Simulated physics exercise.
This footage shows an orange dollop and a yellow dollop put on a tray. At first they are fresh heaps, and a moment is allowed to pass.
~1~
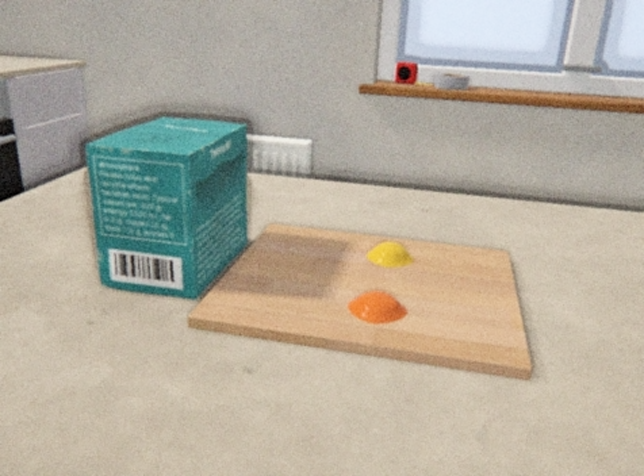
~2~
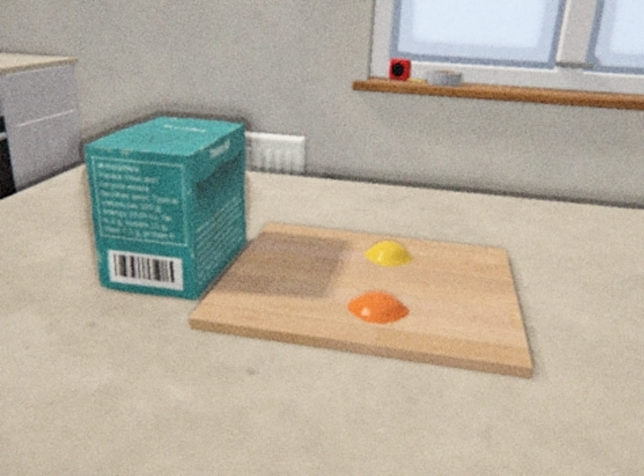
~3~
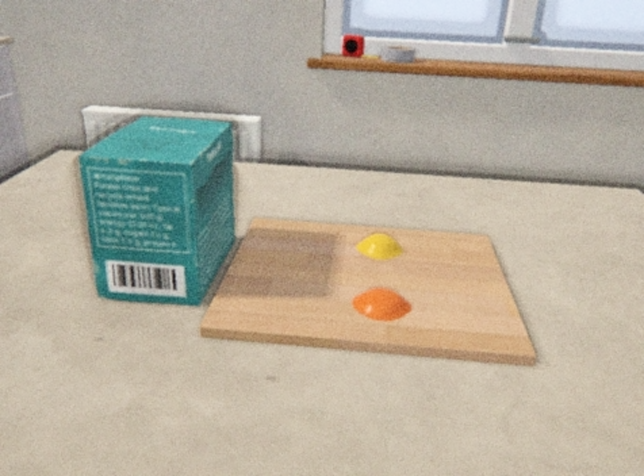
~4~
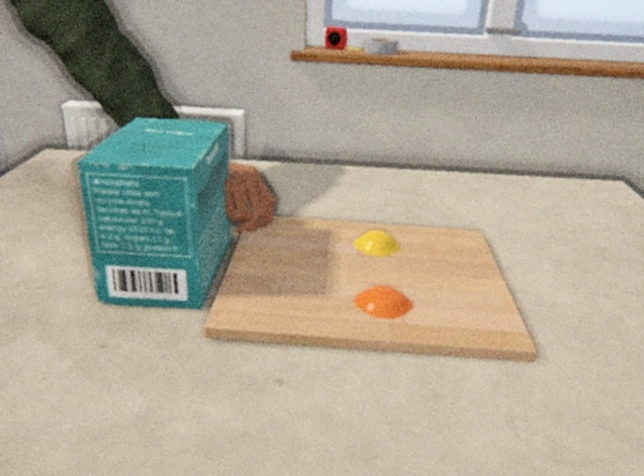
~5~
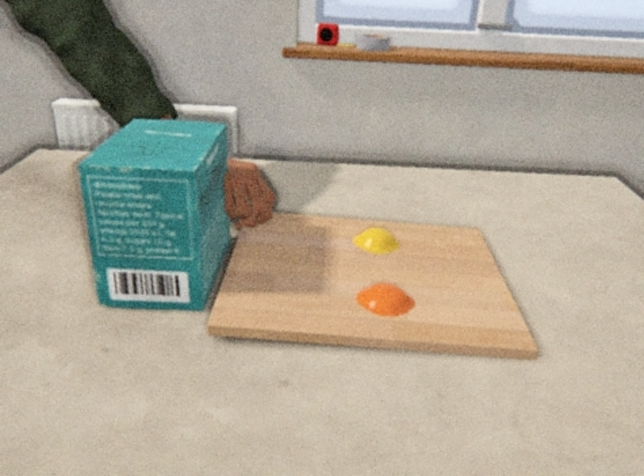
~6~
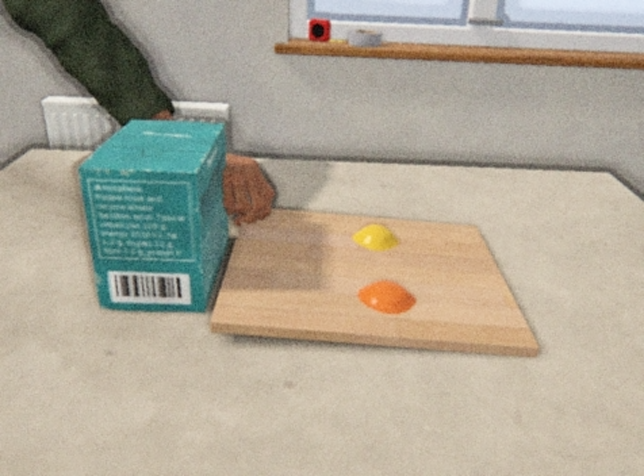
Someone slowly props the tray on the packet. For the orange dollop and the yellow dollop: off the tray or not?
The orange dollop? It stays put. The yellow dollop stays put.
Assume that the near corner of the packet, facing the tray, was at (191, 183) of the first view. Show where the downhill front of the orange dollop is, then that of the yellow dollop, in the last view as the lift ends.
Tips, last view: First approx. (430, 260), second approx. (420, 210).
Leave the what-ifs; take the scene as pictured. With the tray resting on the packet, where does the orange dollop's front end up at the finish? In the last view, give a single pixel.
Rest position: Close to pixel (446, 254).
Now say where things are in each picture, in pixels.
In the first frame, the tray lies flat; orange dollop (378, 303) a mound; yellow dollop (391, 250) a mound; packet (141, 225).
In the second frame, they settle; orange dollop (379, 302) a mound; yellow dollop (390, 249) a mound.
In the third frame, at rest; orange dollop (382, 299) a mound; yellow dollop (381, 242) a mound.
In the fourth frame, a hand takes the end; orange dollop (384, 297) a mound; yellow dollop (378, 238) a mound.
In the fifth frame, the end is rising; orange dollop (386, 294) a mound; yellow dollop (378, 236) a mound.
In the sixth frame, the tray slopes by about 3°; orange dollop (388, 292) a mound; yellow dollop (377, 233) a mound; packet (145, 246).
A moment on, slope about 33°; the orange dollop has not moved; the yellow dollop has not moved.
Further on, the orange dollop has not moved; the yellow dollop has not moved.
When it is over, slope about 33°; the orange dollop has not moved; the yellow dollop has not moved.
